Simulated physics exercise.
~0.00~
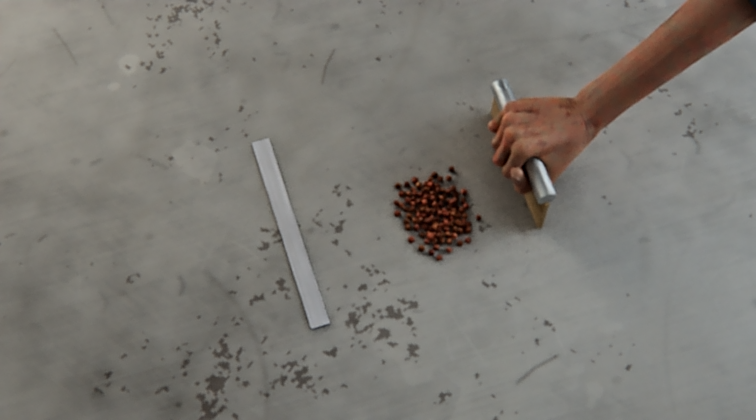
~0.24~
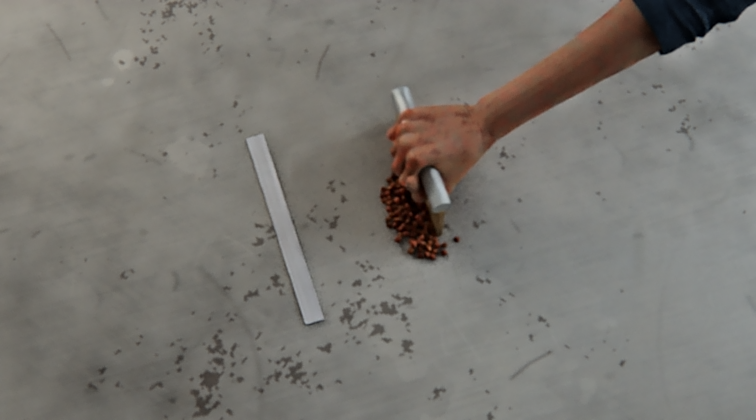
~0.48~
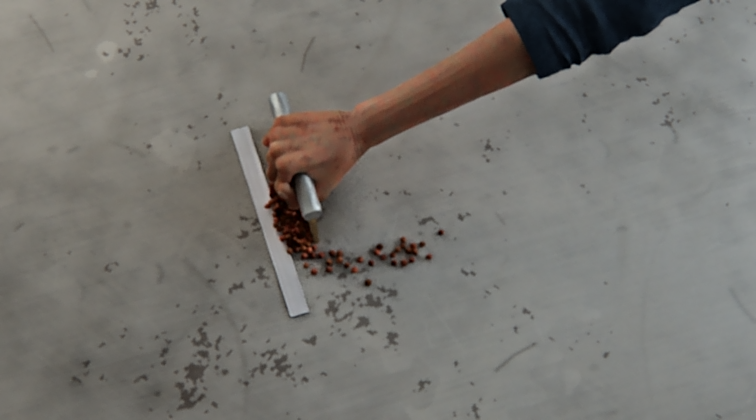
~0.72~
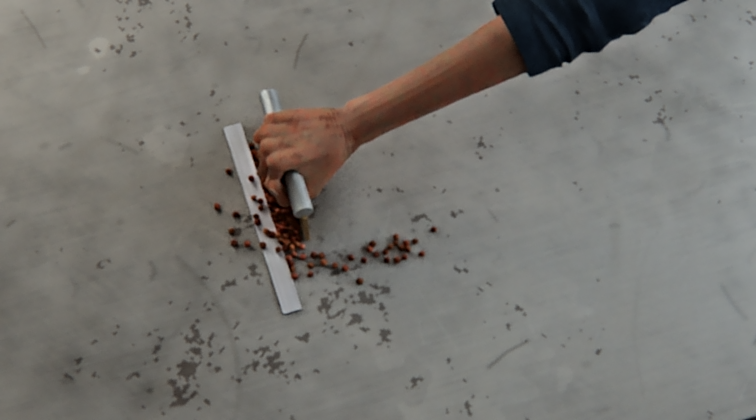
To begin with, a hand grips a scraper with a metal handle to the right of a small heap of reddish-brown pellets, while a pale flat strip lies to their left on a stained grey surface. The hand pushes the scraper leftwards into the heap, bunching the pellets ahead of it. It carries on towards the strip, pressing many of them up against its edge and leaving a loose trail behind on the right. Finally the scraper halts just short of the strip, with some pellets on it, a few scattered beyond it and most still on the near side.
